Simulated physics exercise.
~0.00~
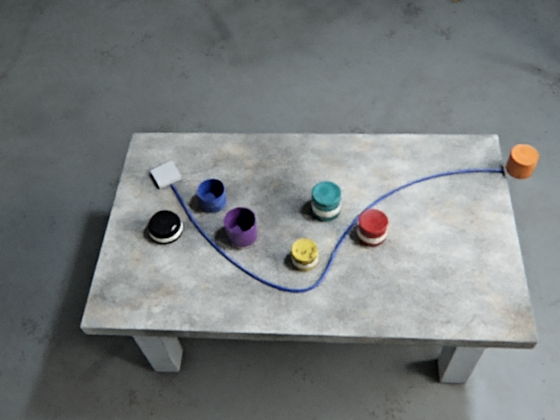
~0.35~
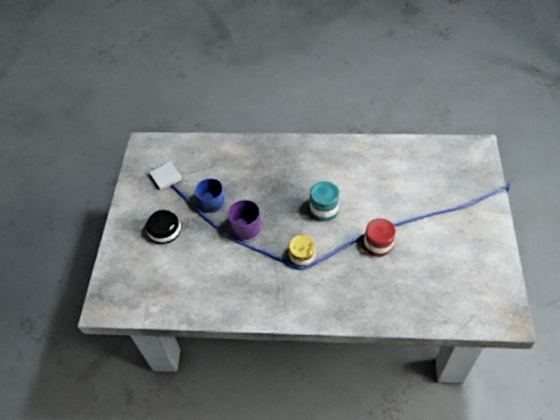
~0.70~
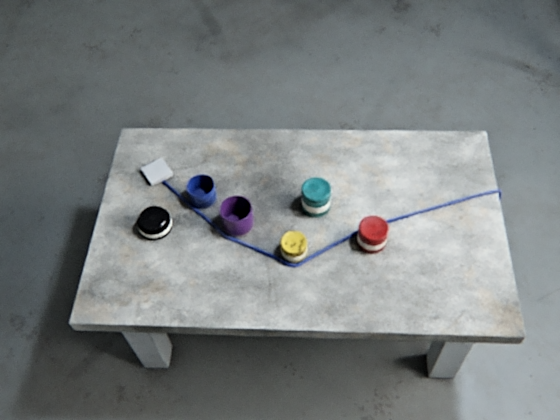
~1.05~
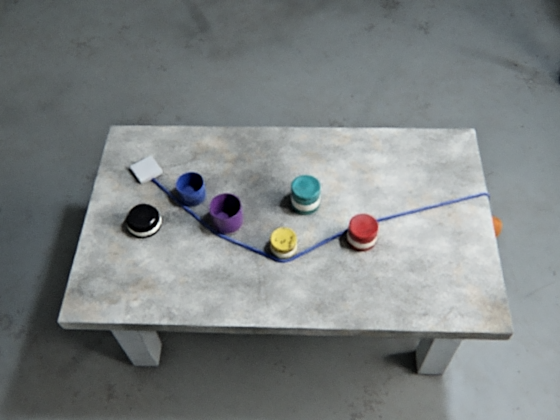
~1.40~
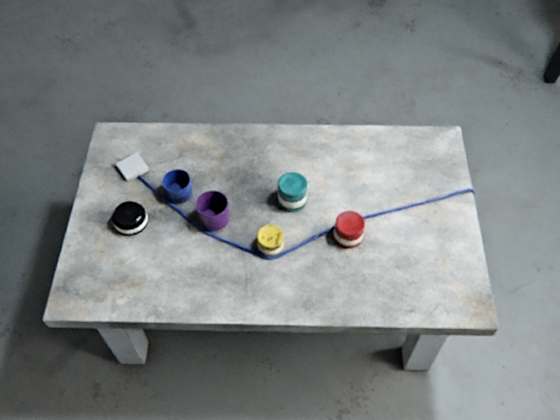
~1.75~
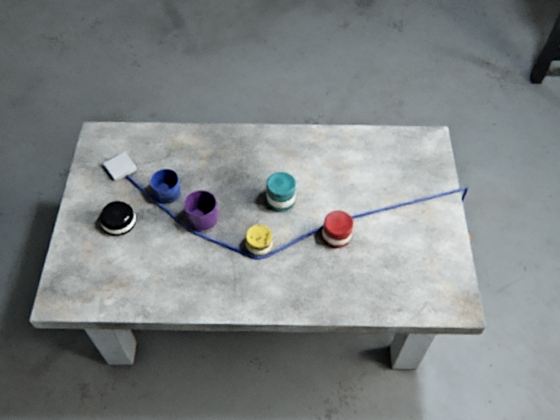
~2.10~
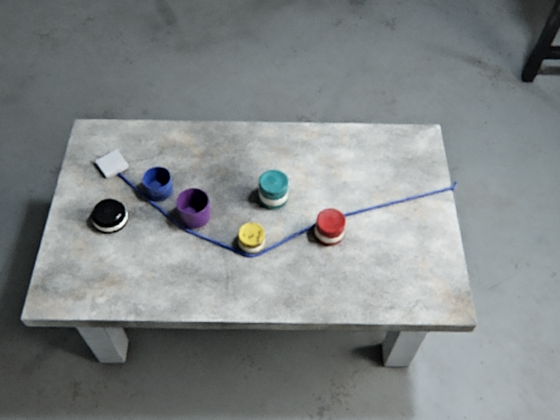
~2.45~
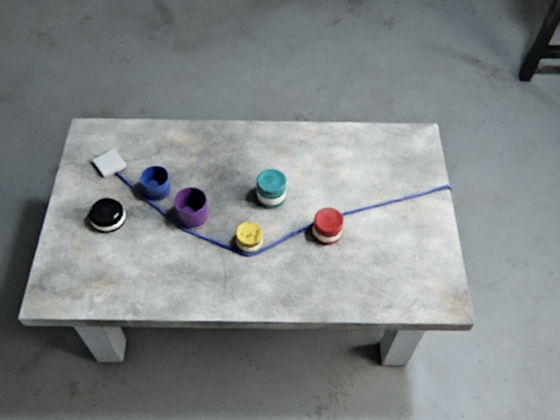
An orange cylinder at the right end of a blue cable drops off the table's edge, pulling the curved cable straighter against the yellow and red containers, which shift slightly; the cable ends bent around the yellow one, still trailing over the edge, with the other containers on the tabletop.
